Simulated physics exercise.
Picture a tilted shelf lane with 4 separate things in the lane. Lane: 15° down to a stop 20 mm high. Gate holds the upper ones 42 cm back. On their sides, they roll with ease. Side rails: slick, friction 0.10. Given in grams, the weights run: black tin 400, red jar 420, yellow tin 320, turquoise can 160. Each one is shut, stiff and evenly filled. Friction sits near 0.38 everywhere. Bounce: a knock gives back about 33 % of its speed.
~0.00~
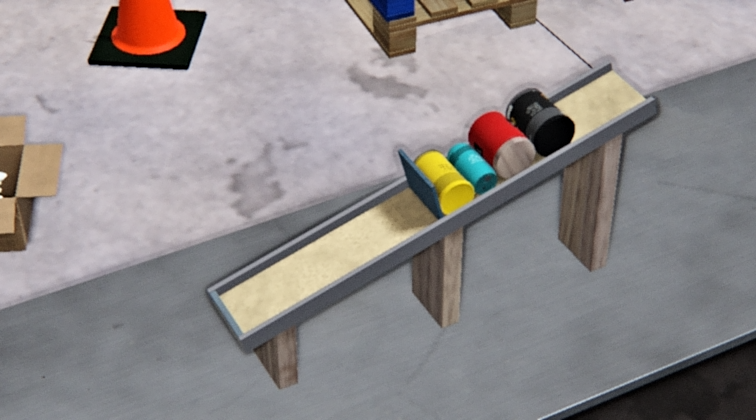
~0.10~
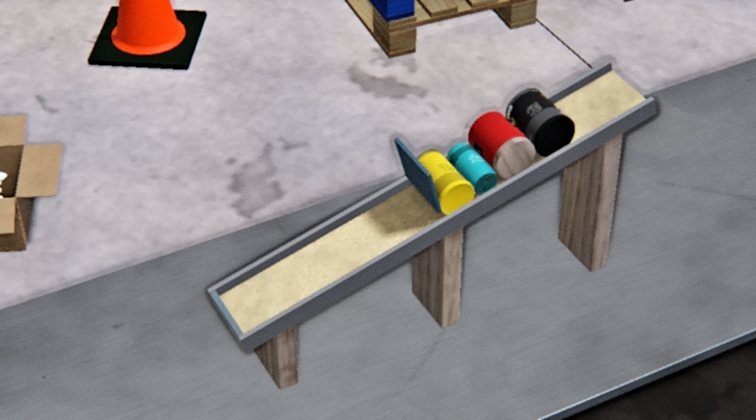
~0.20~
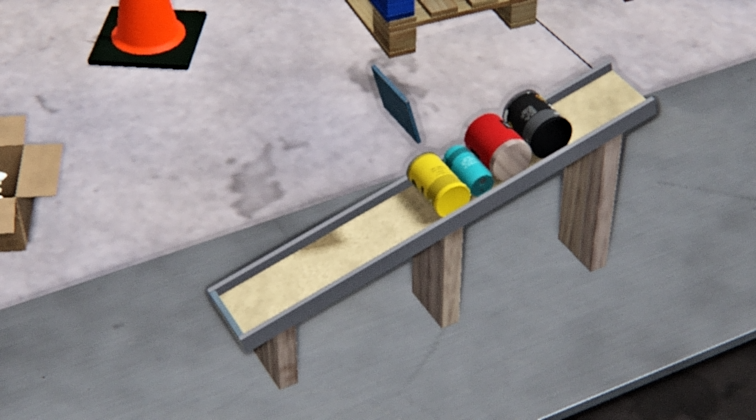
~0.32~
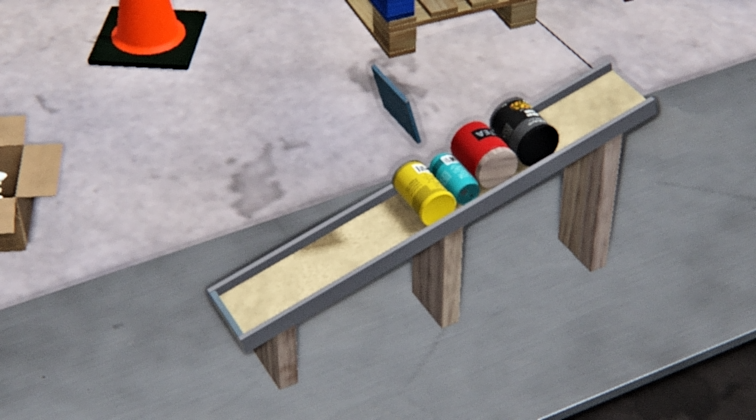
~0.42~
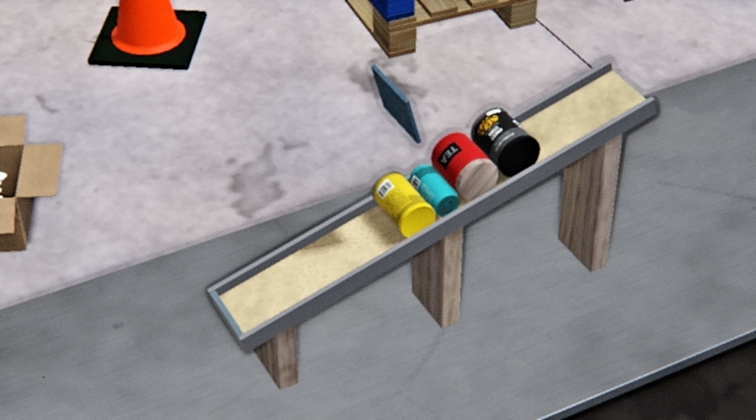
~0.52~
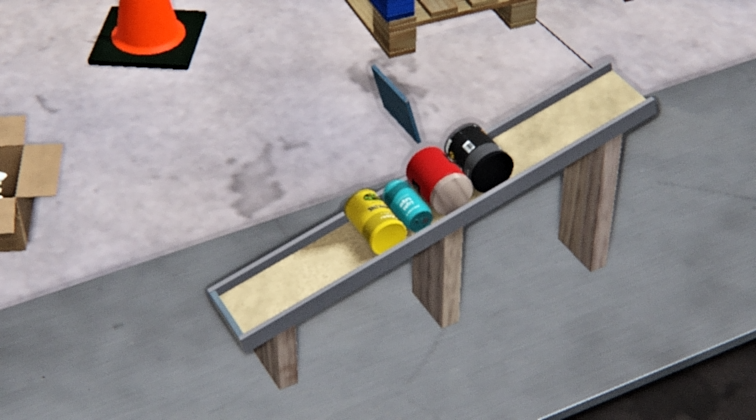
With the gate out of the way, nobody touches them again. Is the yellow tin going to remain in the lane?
It is going to exit.
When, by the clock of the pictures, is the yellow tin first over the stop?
Answer: Near 0.9 s.
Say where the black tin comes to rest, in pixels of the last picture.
Resting point, approx. (284, 268) px.
By 0.72 s, leader 10 cm from the stop; yellow tin near (293, 268).
By 0.92 s, yellow tin now over the stop.
By 1.22 s, turquoise can now over the stop.
By 1.62 s, things are still on the move.
When it is over (2.2 s), over the stop, yellow tin and turquoise can; the other 2 in the lane.
